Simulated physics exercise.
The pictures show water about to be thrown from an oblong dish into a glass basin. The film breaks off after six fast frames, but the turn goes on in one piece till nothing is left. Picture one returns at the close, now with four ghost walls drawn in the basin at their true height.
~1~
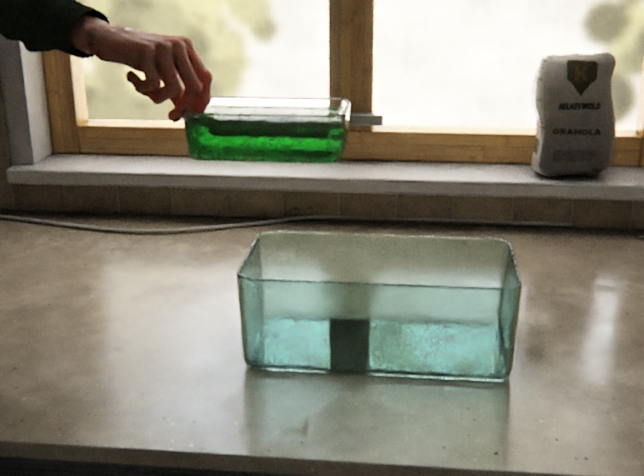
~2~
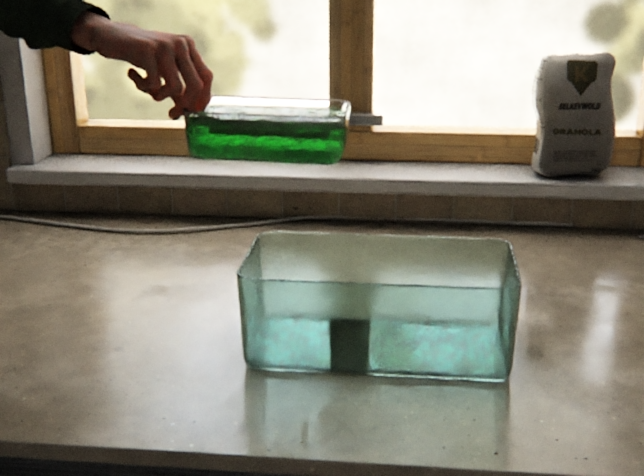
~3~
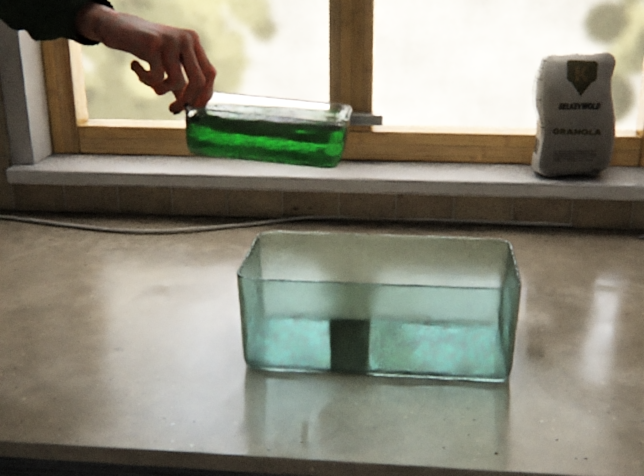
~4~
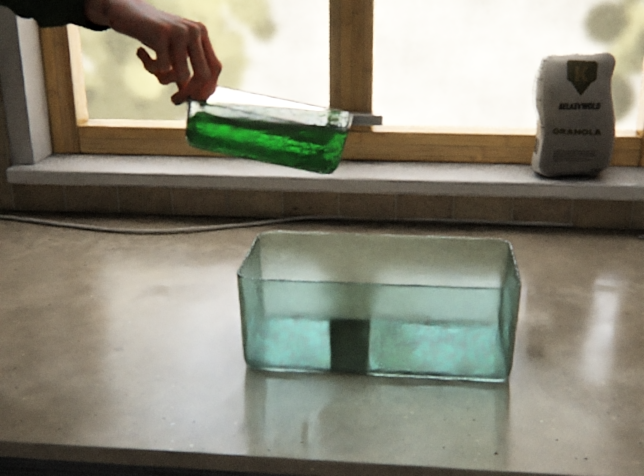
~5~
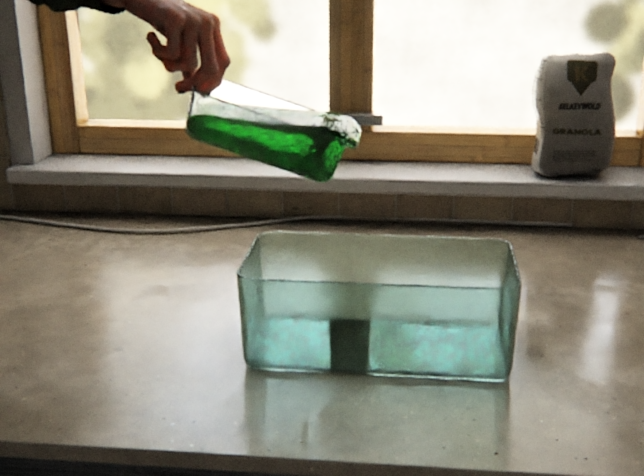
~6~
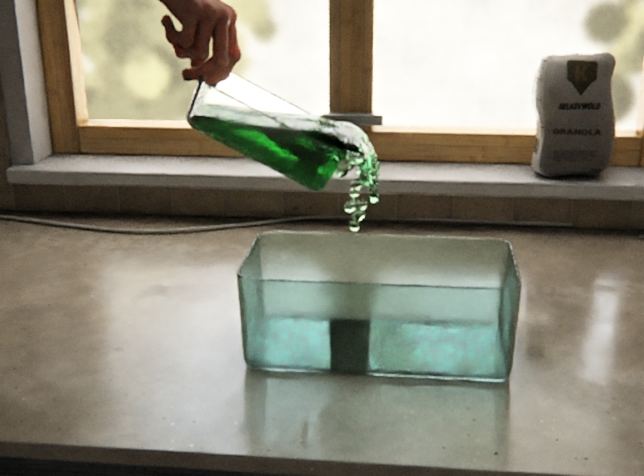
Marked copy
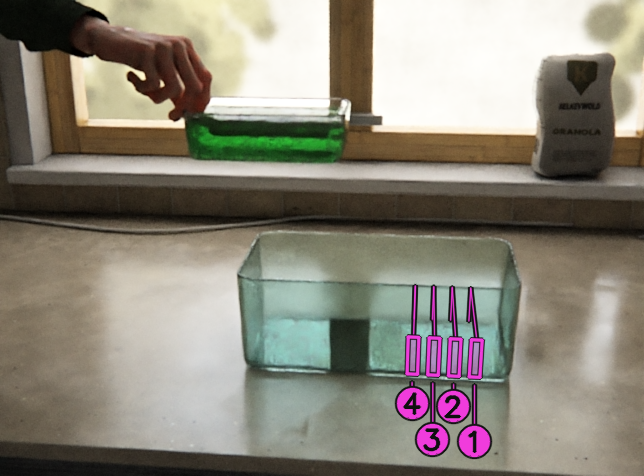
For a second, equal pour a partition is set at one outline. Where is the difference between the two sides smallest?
Choose 4.
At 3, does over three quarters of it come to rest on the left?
Yes, it does.
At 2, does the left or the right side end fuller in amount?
More ends on the left.
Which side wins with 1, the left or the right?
The left one.
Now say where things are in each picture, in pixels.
Upright, lip at (345, 107); basin from (244, 364) to (511, 377); nothing has left yet, in the first picture.
Upright, lip at (345, 108); nothing has left yet, in the second picture.
Tipped about 5°, lip at (347, 113); nothing has left yet, in the third picture.
Tipped about 10°, lip at (348, 121); water is over the lip, down to (348, 121), in the fourth picture.
Tipped about 18°, lip at (348, 132); water is over the lip, down to (355, 143), in the fifth picture.
Tipped about 27°, lip at (347, 144); water is over the lip, down to (355, 223), in the sixth picture.
On the marked copy, 1 at (474, 385); 2 at (453, 384); 3 at (432, 383); 4 at (412, 381).
For position 1, about 93 % ends left of the wall and 4 % right of it; 3 % is lost outside.
For position 2, about 93 % ends left of the wall and 4 % right of it; 3 % is lost outside.
For position 3, about 88 % ends left of the wall and 8 % right of it; 4 % is lost outside.
For position 4, about 51 % ends left of the wall and 45 % right of it; 4 % is lost outside.
